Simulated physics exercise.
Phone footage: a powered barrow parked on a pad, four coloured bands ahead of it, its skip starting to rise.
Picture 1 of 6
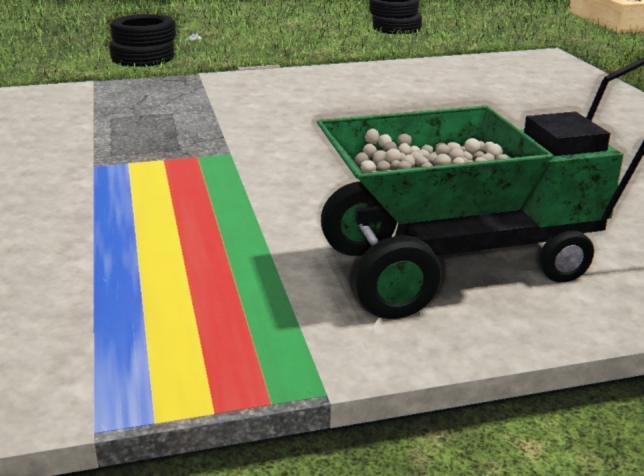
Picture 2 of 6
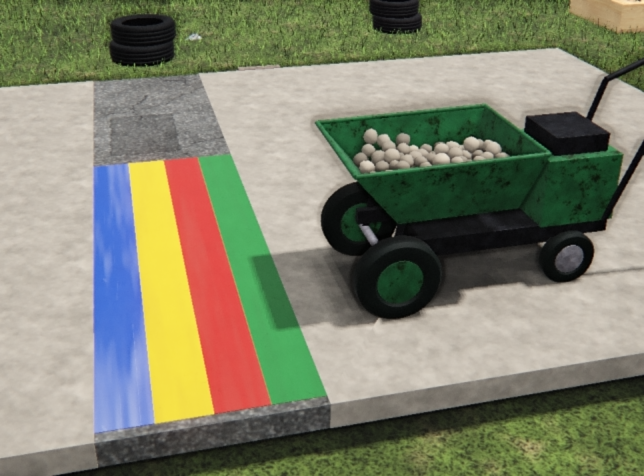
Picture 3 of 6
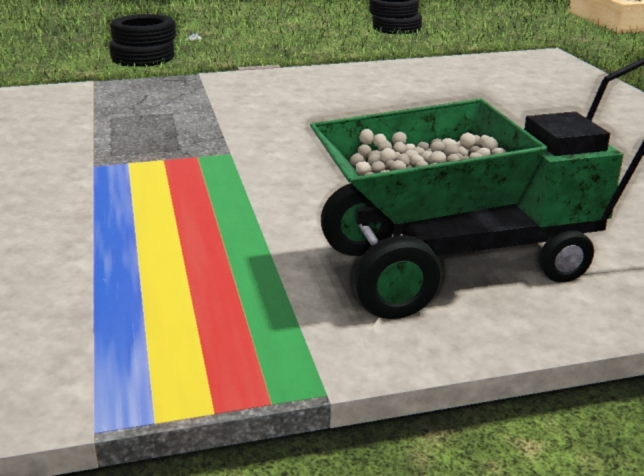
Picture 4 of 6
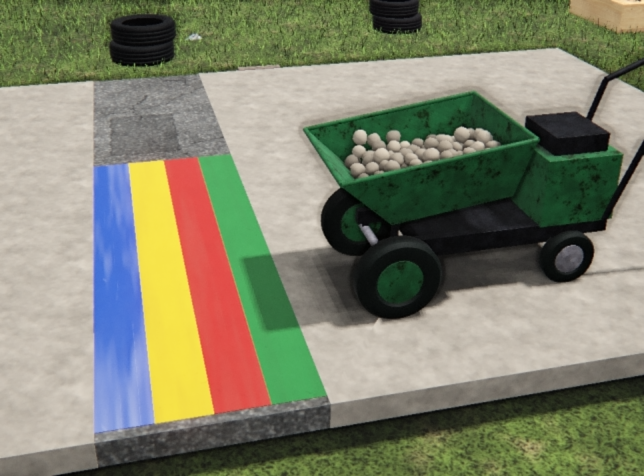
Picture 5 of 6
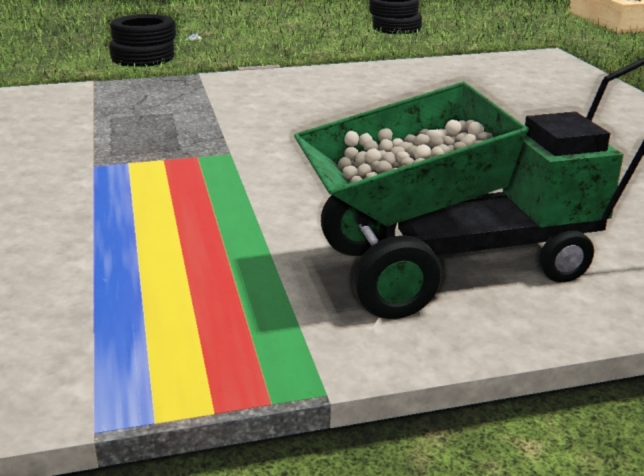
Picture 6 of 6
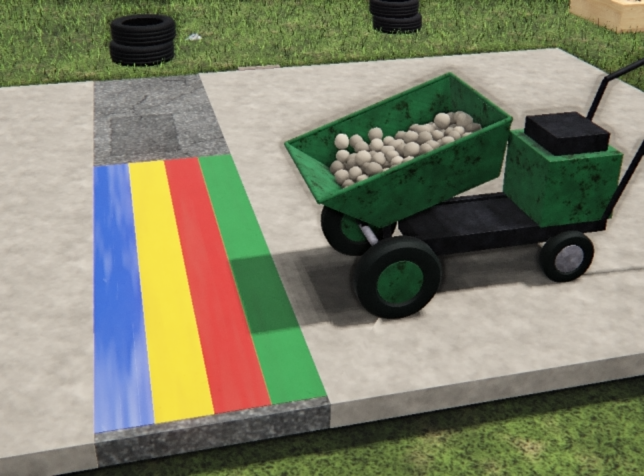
The video shows a green powered barrow loaded with pale pebbles, parked on a concrete pad beside blue, yellow, red and green bands, as its skip gradually tilts, the rear rising and the front lip dipping slightly leftward.
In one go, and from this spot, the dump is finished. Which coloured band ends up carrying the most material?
The red band.
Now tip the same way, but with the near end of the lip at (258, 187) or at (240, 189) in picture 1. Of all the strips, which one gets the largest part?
Well, from the first place it would be the blue strip, and from the second the strip in blue.
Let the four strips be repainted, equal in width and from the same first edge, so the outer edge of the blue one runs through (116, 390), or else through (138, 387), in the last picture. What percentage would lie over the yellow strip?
Shares in order: Close to 20 %; close to 30 %.
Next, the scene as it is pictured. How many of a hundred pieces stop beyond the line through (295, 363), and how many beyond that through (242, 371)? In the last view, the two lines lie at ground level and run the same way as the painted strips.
80 and 50 in a hundred.
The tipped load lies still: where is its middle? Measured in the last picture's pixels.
Somewhere around (207, 301) in the last picture.
Shortly afterwards, skip tipped steeply; the whole lot in the skip.
Next, skip tipped right over; near two thirds in the skip; a little over the green strip; near a quarter over the red strip; only a few over the yellow strip.
Some moments later, skip tipped right over; near a quarter in the skip; a little over the green strip; near a third over the red strip; near a quarter over the yellow strip; only a few over the blue strip; only a few off the paint.
In the end, skip tipped right over; near a quarter in the skip; a little over the green strip; near a third over the red strip; near a quarter over the yellow strip; only a few over the blue strip; only a few off the paint.
